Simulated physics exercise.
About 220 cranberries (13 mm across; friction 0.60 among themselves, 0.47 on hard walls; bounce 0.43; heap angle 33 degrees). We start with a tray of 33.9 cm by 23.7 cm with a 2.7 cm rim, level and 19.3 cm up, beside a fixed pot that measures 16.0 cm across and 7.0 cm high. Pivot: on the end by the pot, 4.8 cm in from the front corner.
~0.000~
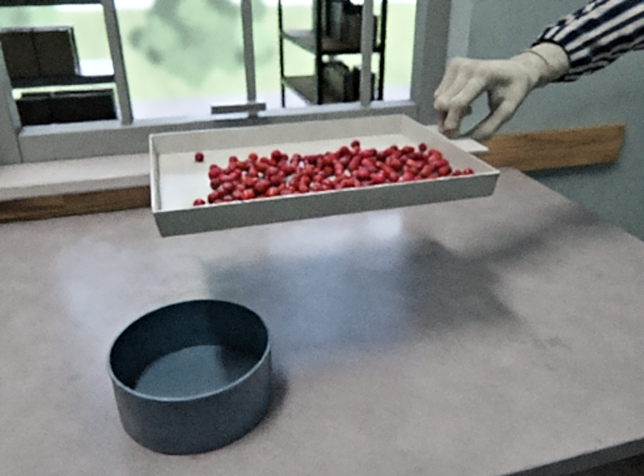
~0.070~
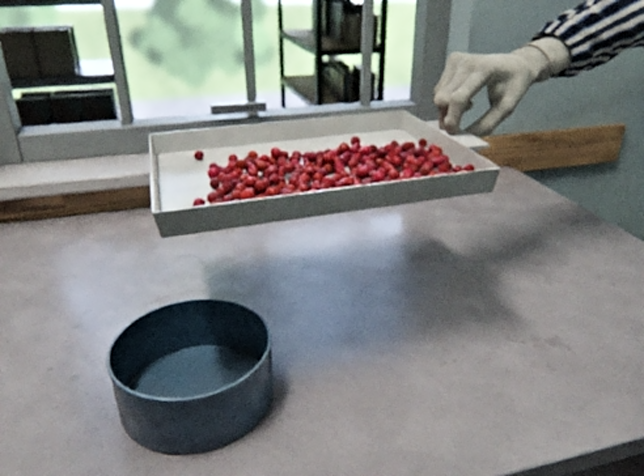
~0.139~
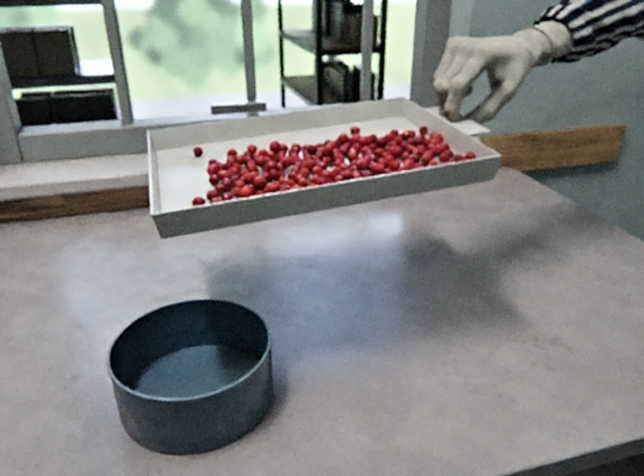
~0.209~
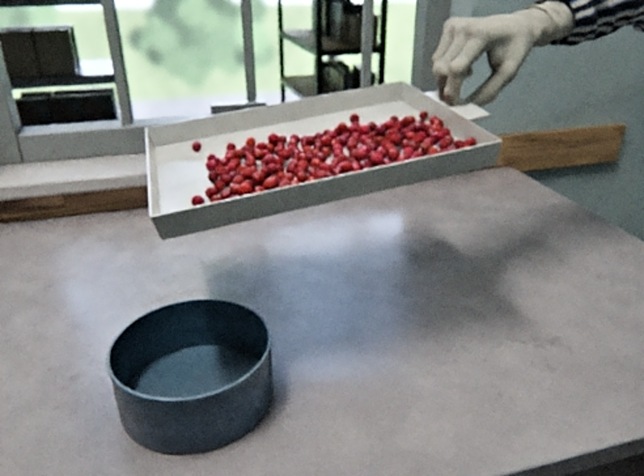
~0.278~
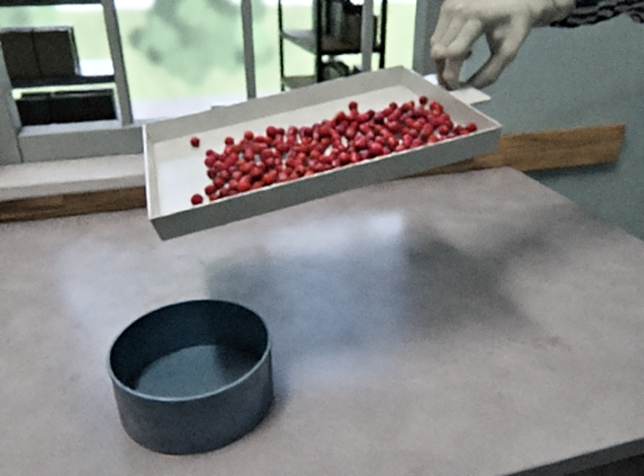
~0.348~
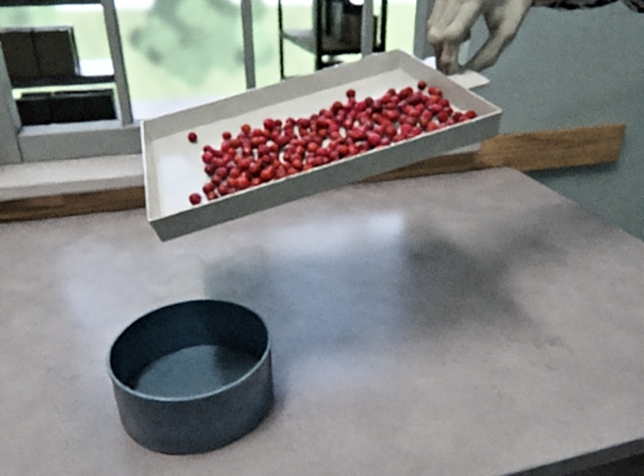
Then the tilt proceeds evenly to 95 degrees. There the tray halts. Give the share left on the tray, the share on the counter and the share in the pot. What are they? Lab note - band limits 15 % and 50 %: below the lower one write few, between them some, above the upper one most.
Tray = few; counter = most; pot = some.
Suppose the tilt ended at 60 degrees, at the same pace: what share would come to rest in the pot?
Roughly 0 percent.
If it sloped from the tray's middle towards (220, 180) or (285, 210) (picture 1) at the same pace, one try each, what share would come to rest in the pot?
The share comes to about 5 in a hundred, then about 65 in a hundred.
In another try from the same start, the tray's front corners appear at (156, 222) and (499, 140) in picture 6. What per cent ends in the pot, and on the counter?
Pot 70 % / counter 30 %.
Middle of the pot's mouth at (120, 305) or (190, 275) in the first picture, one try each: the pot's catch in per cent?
Estimates: 25 in a hundred and 0 in a hundred.
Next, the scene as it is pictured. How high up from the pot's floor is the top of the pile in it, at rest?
I'd say near 3.0 centimetres.
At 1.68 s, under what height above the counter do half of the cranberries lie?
Roughly 30 centimetres, more or less.
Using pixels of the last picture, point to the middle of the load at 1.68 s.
Around (177, 112).
After 1.15 s, tilt 52 degrees; the tray holds 100 %, the pot 0 %.
After 1.68 s, tilt 77 degrees; the tray holds 100 %, the pot 0 %.
Then, at 2.27 s, tilt 95 degrees; the tray holds 10 %, the pot 25 %.
In the end, at 3.1 s, tray 5 %, counter 55 %, pot 40 %.
